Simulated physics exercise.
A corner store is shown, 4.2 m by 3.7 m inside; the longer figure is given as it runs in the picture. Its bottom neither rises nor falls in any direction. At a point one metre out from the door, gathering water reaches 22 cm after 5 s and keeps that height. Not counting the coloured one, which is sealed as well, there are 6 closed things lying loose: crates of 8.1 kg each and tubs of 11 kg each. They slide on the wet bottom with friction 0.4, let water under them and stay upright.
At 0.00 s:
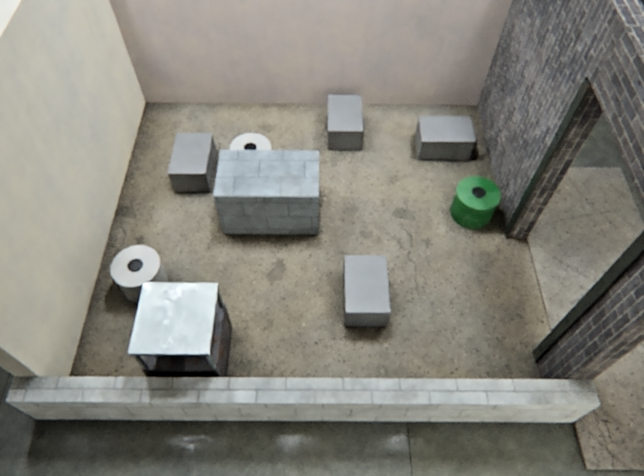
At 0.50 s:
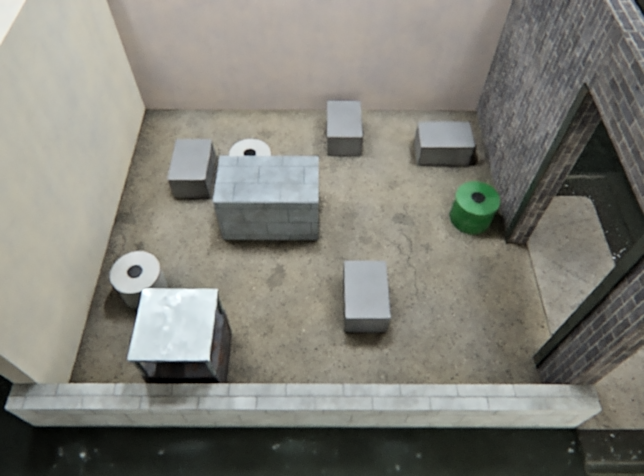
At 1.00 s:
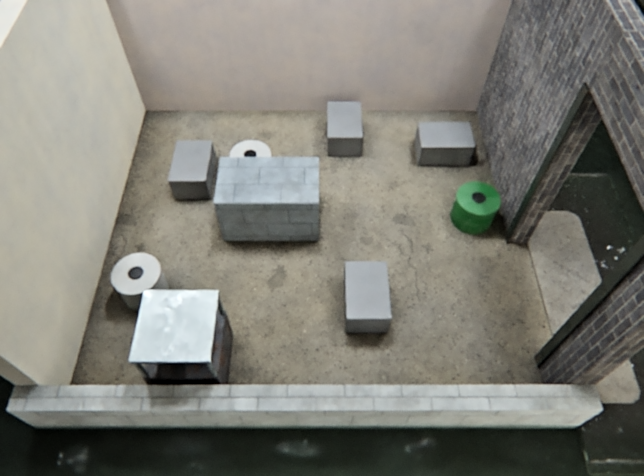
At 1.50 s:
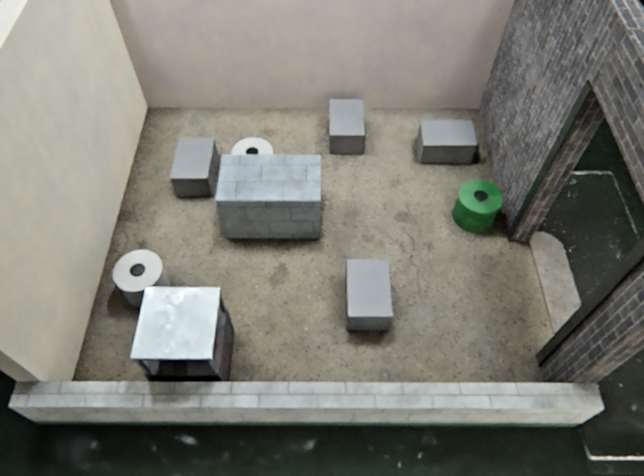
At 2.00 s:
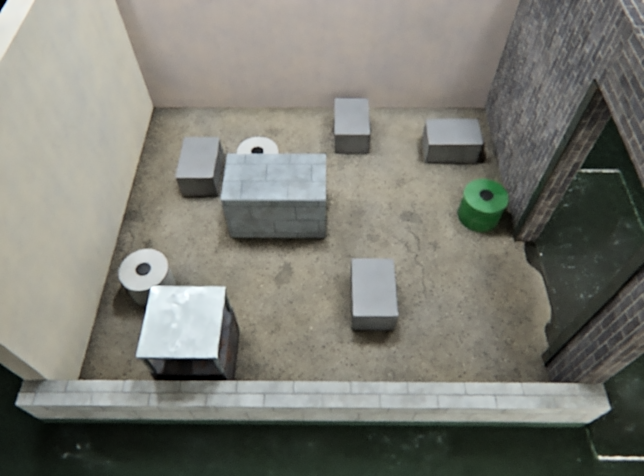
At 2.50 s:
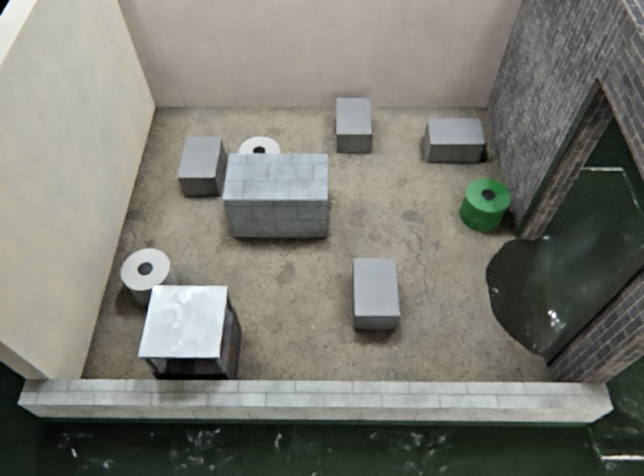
A small walled room with gray blocks, white tubs and a green one stayed still while dark water spread outside, then crept through the doorway on the right and onto the floor.
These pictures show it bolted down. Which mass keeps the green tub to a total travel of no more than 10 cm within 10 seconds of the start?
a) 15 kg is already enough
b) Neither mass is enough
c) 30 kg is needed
The answer is a.
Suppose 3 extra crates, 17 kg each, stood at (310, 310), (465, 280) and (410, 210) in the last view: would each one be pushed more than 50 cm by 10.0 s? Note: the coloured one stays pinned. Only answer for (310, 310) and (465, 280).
Results: Threshold exceeded; threshold exceeded.
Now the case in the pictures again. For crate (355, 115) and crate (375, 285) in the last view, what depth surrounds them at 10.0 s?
Depth approx. 5 cm / 14 cm.
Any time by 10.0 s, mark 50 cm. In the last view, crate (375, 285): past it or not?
Result: Threshold exceeded.
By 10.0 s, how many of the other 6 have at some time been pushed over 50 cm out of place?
I count 2 of them.
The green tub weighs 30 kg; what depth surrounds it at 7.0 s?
About 2 cm.
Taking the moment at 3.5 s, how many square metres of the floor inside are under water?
Somewhere about 2.0 m2, give or take.
After 3.5 s the green tub would be 0 cm from its start with 15 kg and 0 cm from its start with 30 kg; 0 cm of water round it then.
After 4.5 s the green tub would be 0 cm from its start with 15 kg and 0 cm from its start with 30 kg; 1 cm of water round it then.
After 7.0 s the green tub would be 0 cm from its start with 15 kg and 0 cm from its start with 30 kg; 2 cm of water round it then.
After 10.0 s the green tub would be 0 cm from its start with 15 kg and 0 cm from its start with 30 kg; 3 cm of water round it then.
